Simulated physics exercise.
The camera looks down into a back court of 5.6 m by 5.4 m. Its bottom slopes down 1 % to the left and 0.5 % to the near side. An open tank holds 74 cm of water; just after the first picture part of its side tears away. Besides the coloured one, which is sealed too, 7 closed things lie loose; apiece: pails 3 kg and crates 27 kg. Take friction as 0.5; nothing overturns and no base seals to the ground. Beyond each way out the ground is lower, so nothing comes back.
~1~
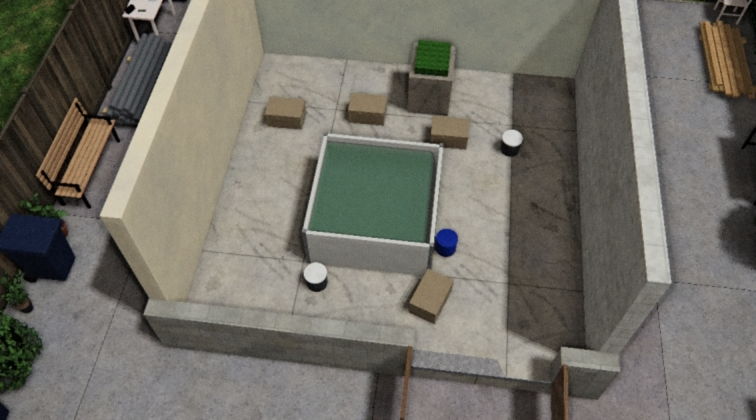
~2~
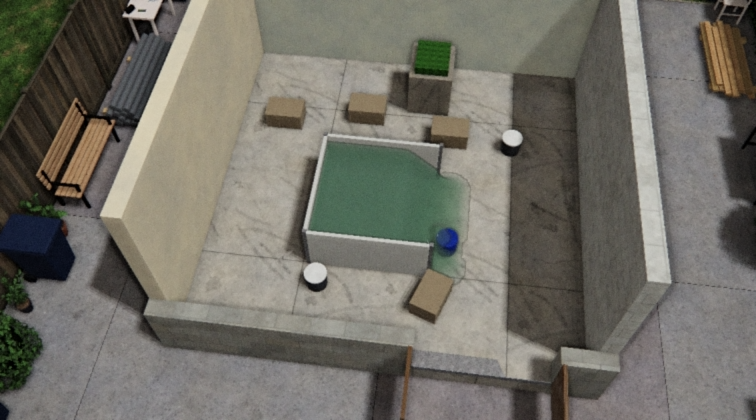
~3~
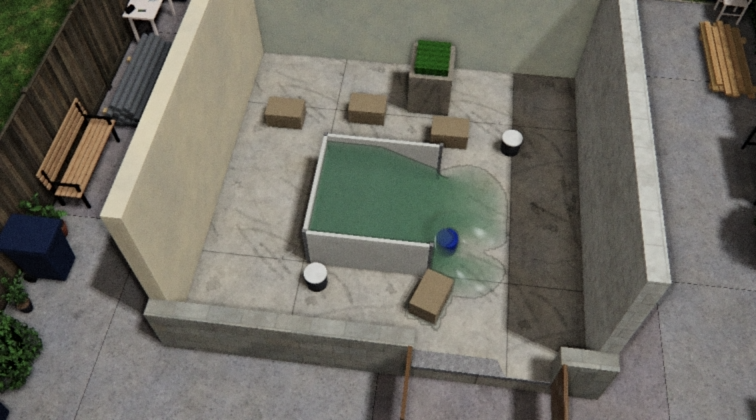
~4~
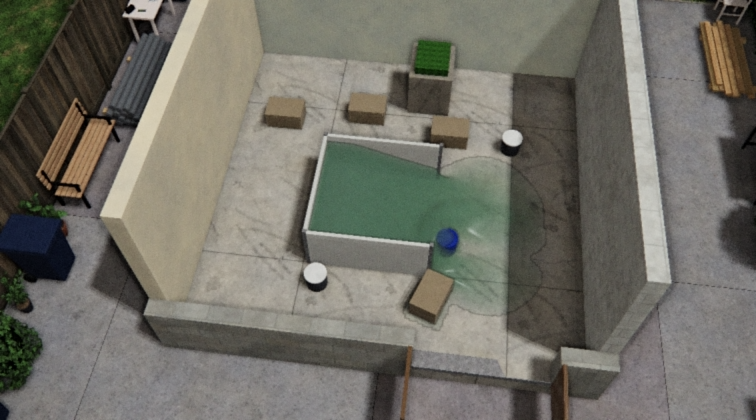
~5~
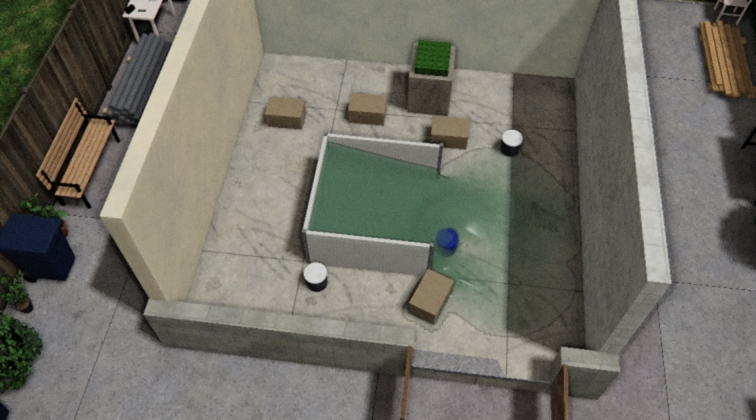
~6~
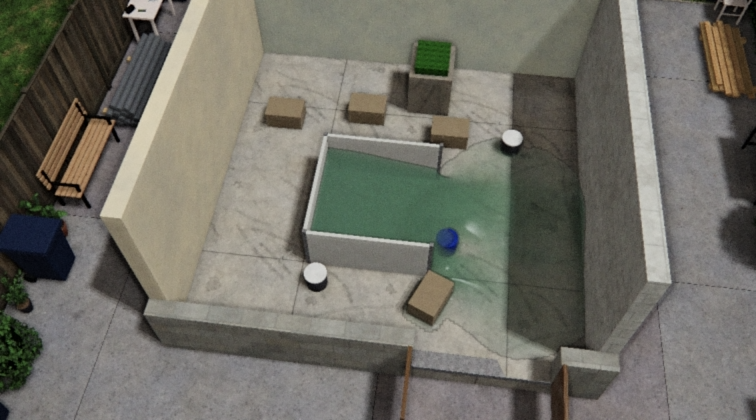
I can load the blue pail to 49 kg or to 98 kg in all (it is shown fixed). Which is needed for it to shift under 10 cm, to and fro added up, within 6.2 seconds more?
Verdict: Only the higher weight holds it.
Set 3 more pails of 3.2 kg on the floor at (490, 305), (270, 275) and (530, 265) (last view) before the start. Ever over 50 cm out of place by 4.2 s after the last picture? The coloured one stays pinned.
In turn: Over, under, more.
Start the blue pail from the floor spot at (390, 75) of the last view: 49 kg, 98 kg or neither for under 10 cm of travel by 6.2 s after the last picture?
The smaller is enough.
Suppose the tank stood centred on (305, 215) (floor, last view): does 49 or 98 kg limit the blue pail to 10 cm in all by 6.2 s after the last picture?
In that case only the higher weight holds it.
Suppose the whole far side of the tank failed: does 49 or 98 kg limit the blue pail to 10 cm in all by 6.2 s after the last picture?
In that case the lower weight is enough.
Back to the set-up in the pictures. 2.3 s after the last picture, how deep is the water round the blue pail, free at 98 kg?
About 7 cm.
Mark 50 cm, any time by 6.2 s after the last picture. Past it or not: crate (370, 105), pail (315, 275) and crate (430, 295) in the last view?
In turn: Short of it, short of it, under.
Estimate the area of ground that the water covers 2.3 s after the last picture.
About 16 m2.
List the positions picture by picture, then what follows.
In the first picture, the blue pail at (447, 238), on the bottom; water covers 2.9 m2; 0 of 8 have shifted.
In the second picture, the blue pail at (447, 238), on the bottom; water covers 3.8 m2; 0 of 8 have shifted.
In the third picture, the blue pail at (447, 238) rests on the ground; 5.1 m2 under water; 0 of 8 have shifted.
In the fourth picture, the blue pail at (447, 238) rests on the ground; water covers 6.8 m2; 0 of 8 have shifted.
In the fifth picture, the blue pail at (447, 238), on the bottom; 8.7 m2 under water; 0 of 8 have shifted.
In the sixth picture, the blue pail at (447, 238) rests on the ground; 10.1 m2 under water; 0 of 8 have shifted.
Then, 0.6 s after the last picture the blue pail would be 70 cm from its start with 49 kg and 0 cm from its start with 98 kg; 21 cm of water round it then.
Then, 2.3 s after the last picture the blue pail would be 86 cm from its start with 49 kg and 0 cm from its start with 98 kg; 7 cm of water round it then.
Then, 4.2 s after the last picture the blue pail would be 86 cm from its start with 49 kg and 0 cm from its start with 98 kg; 11 cm of water round it then.
Then, 6.2 s after the last picture the blue pail would be 86 cm from its start with 49 kg and 0 cm from its start with 98 kg; 7 cm of water round it then.
